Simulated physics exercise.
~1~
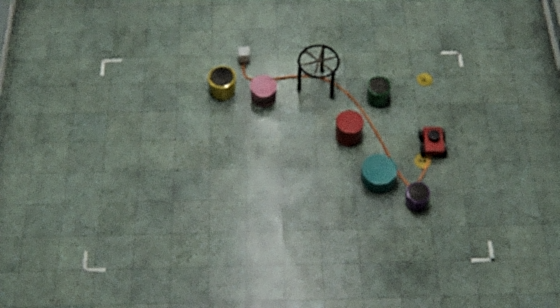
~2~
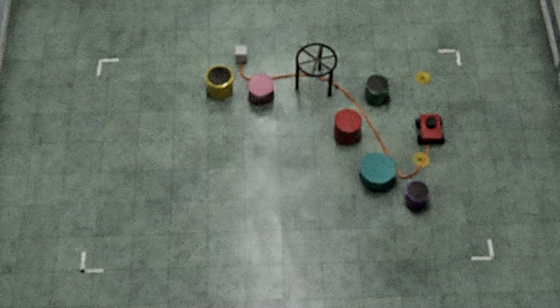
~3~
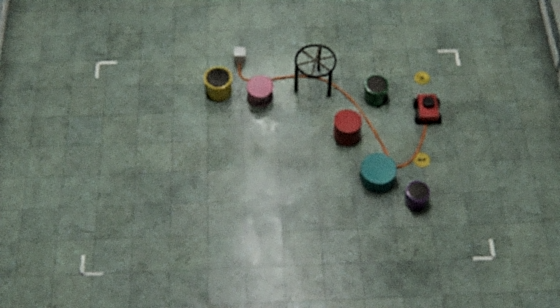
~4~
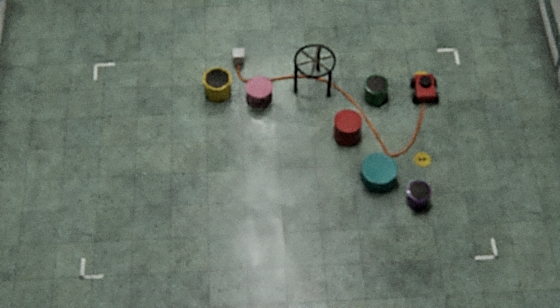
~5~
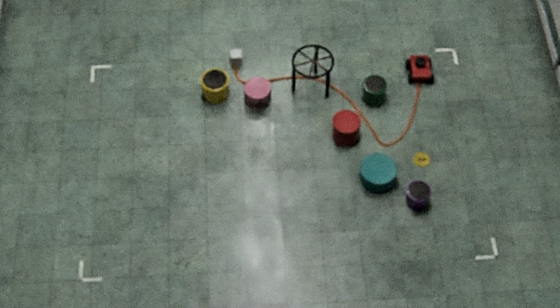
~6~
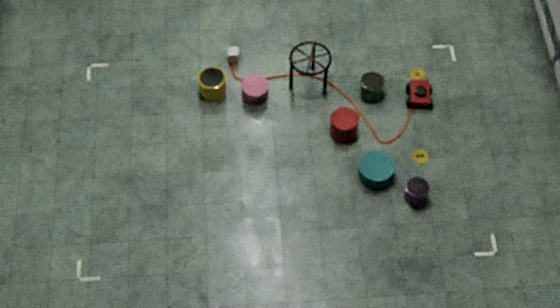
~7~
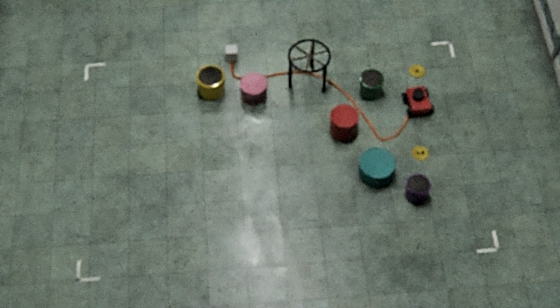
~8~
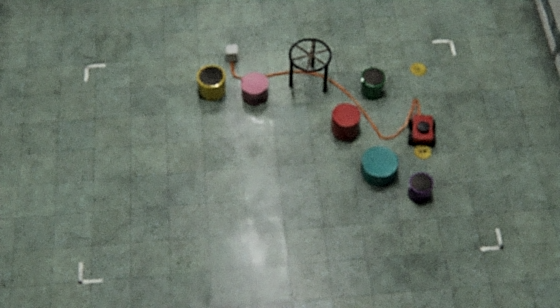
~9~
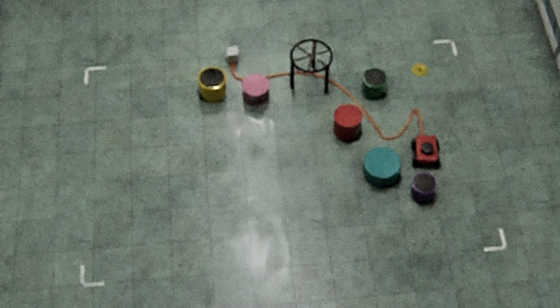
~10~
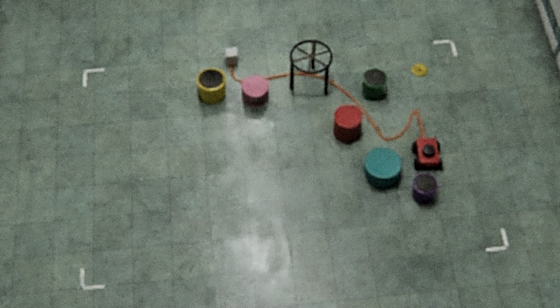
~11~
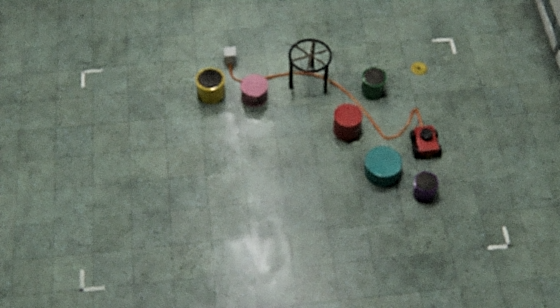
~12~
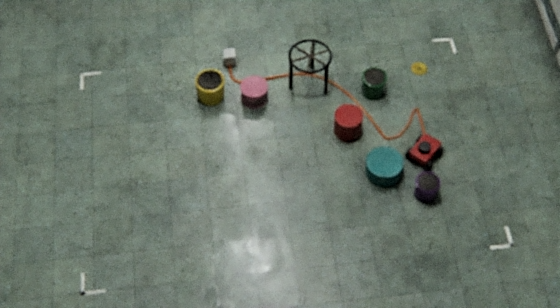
Red cart trailing an orange lead past pots, bins and a black stool, driving up, then back down and stopping near the teal bin.
